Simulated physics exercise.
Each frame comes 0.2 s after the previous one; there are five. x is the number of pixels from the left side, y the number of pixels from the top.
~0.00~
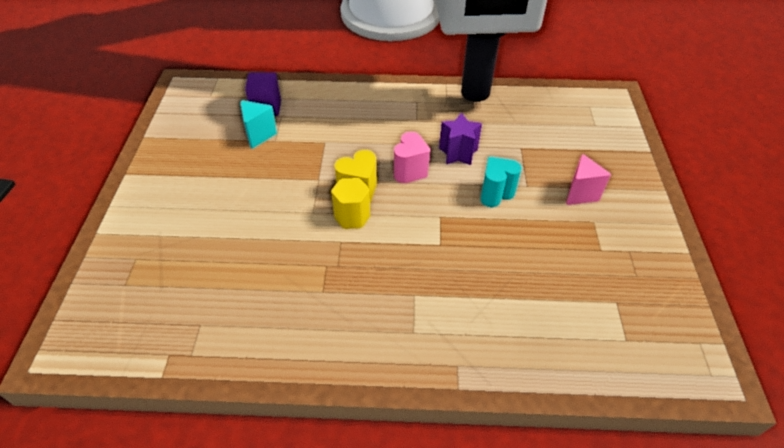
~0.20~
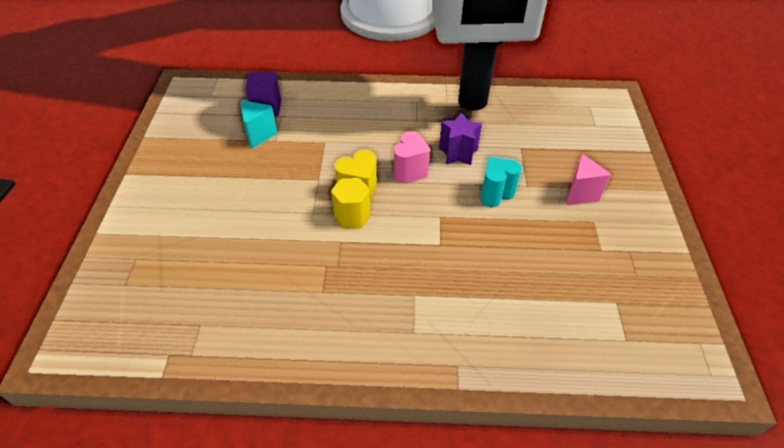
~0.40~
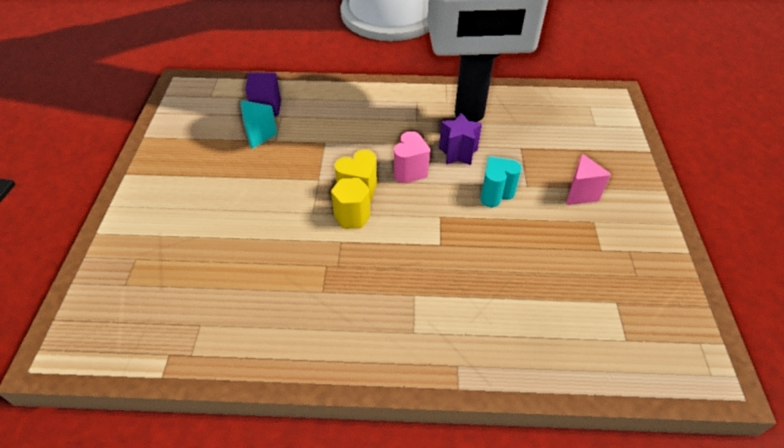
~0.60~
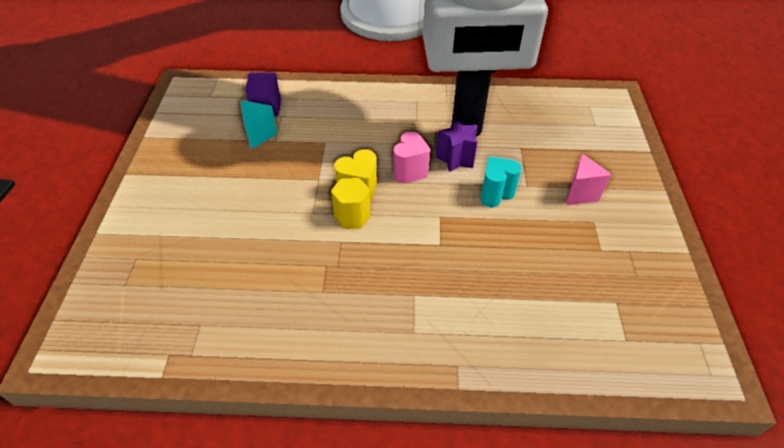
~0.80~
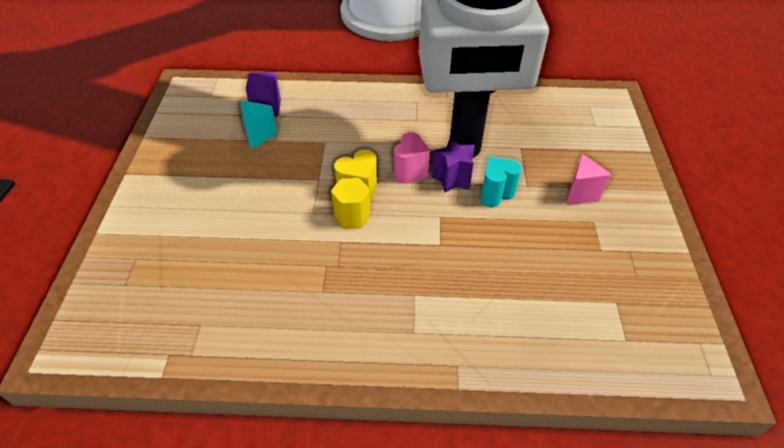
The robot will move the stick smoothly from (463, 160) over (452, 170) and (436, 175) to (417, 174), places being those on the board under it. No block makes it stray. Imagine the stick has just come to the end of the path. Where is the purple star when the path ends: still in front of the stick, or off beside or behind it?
Lost on the way.
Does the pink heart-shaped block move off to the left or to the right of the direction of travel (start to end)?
So, looking from the first point of the path to the last, the pink heart-shaped block moves rightwards.
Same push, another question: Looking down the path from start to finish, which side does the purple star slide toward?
Heads left.
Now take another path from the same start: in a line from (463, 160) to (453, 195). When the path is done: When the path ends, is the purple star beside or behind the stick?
No
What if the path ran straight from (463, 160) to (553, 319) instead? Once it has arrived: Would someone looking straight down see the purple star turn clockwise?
That would be a yes.
The first path, step by step. Halfway along, stick at (445, 162); purple star at (441, 168).
At the end, stick at (417, 162); pink heart-shaped block at (387, 141), turned 30° clockwise; purple star at (434, 170), turned 35° anticlockwise; turquoise heart-shaped block in place.
